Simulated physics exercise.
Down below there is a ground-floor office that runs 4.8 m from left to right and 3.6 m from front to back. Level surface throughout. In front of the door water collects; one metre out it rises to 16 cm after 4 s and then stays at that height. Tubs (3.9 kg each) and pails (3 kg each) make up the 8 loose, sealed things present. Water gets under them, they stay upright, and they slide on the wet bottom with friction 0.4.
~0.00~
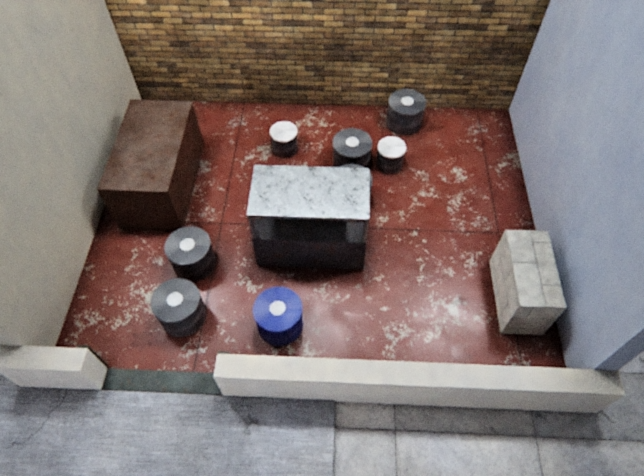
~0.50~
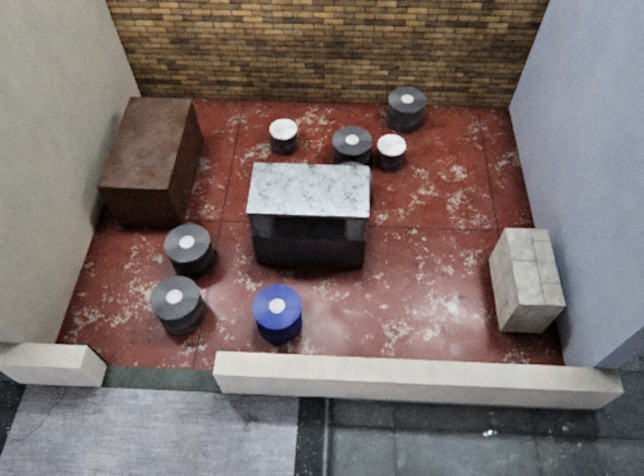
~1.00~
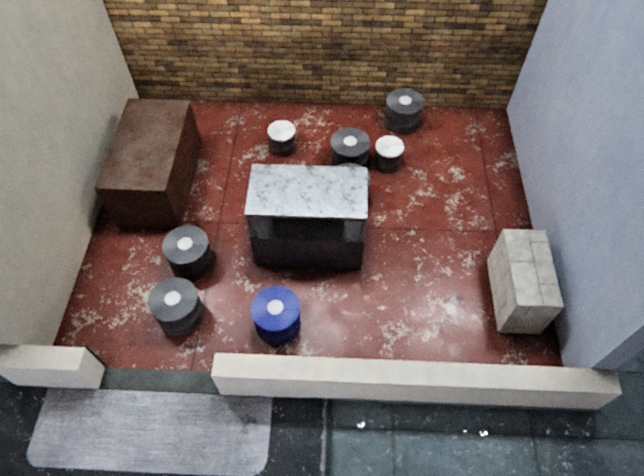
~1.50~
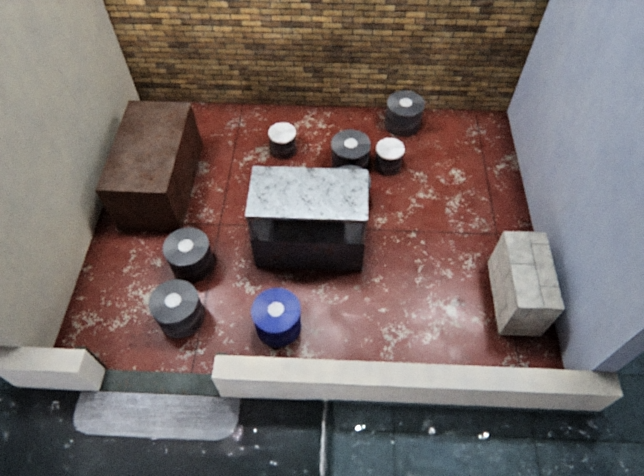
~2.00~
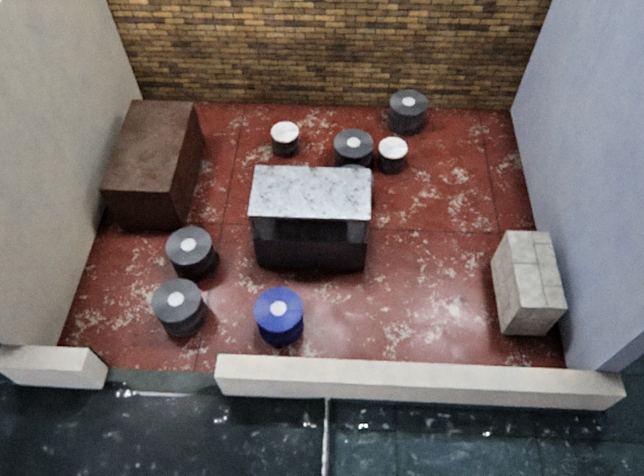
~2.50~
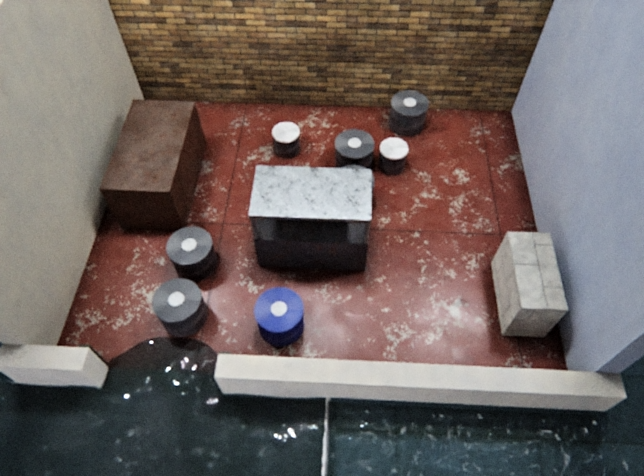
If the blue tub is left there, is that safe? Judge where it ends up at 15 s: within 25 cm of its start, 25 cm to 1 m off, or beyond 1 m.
It'll show almost no shift.
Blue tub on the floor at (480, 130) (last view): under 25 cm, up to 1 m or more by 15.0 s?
In that run it wanders far off.
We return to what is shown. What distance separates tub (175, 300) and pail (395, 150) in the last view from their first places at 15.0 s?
Respectively 300 and 30 cm.
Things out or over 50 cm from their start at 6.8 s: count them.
2.
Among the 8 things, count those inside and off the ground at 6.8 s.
The number is 2.
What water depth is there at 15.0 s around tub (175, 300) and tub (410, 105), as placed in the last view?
First roughly 7 cm, second roughly 7 cm.
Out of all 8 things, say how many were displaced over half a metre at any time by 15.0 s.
6.
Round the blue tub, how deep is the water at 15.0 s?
The depth there is around 4 cm.
After 3.5 s the blue tub is near (279, 309), 0.0 m from its start, aground; 0 afloat.
After 6.8 s the blue tub is near (292, 311), 0.1 m from its start, aground; 2 afloat.
After 11.0 s the blue tub is near (302, 320), 0.2 m from its start, aground; 3 afloat.
After 15.0 s the blue tub is near (282, 310), 0.0 m from its start, afloat; 8 afloat.
